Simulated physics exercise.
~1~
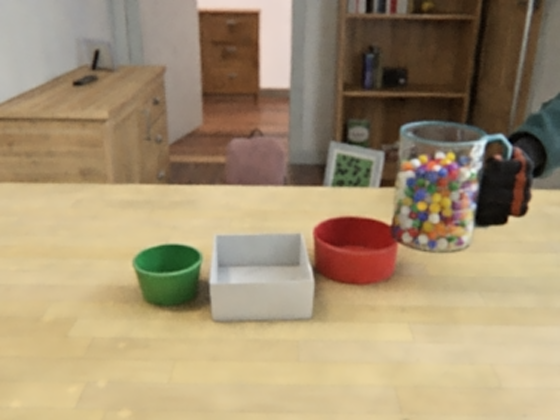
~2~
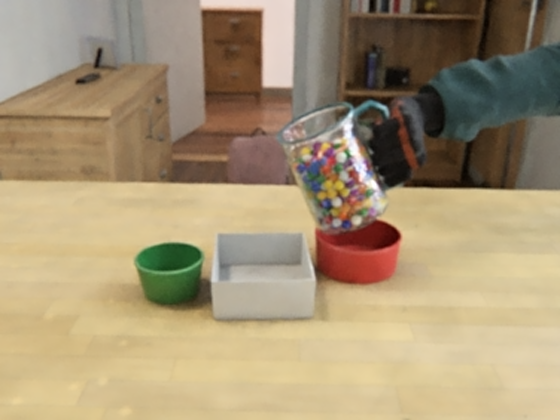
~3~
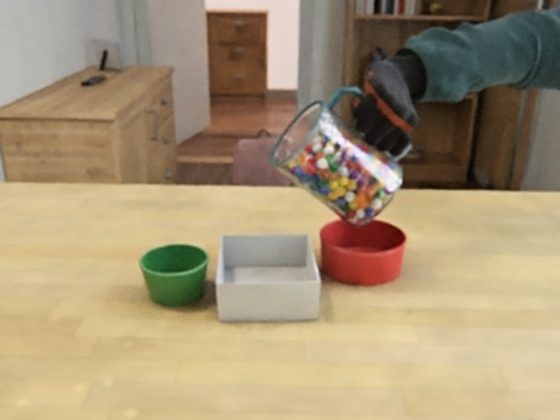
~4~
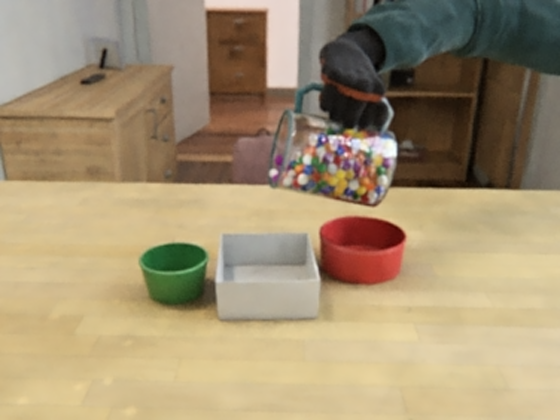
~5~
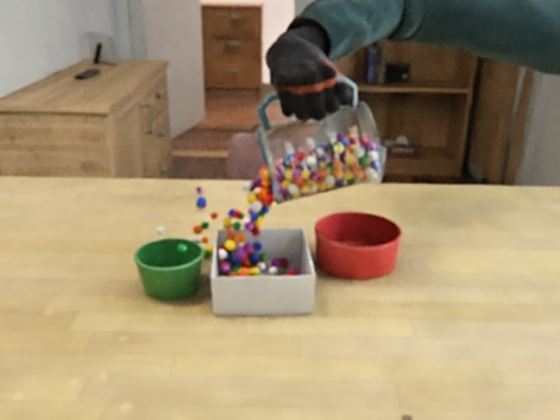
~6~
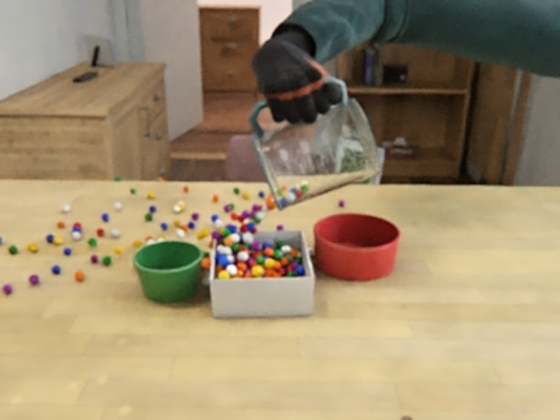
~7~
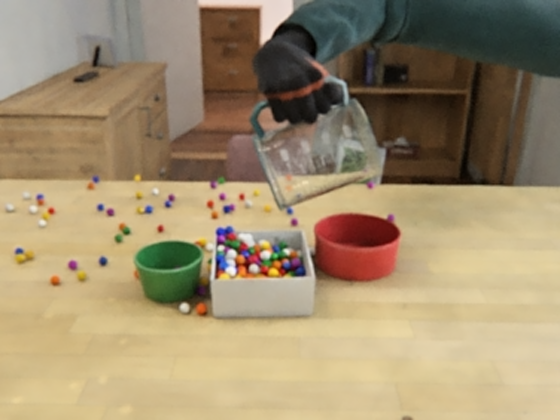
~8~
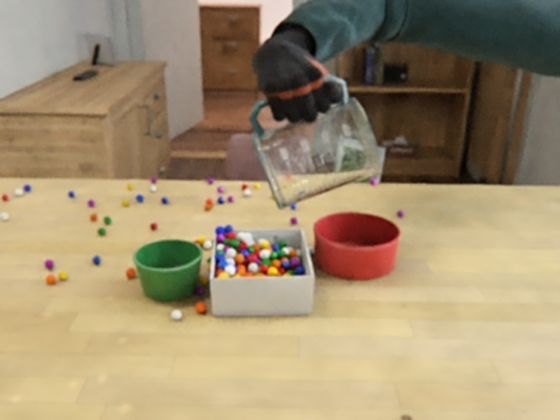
On a wooden table, a gloved hand tipping a jug of colourful beads leftward, filling a white tin while many scatter outside.
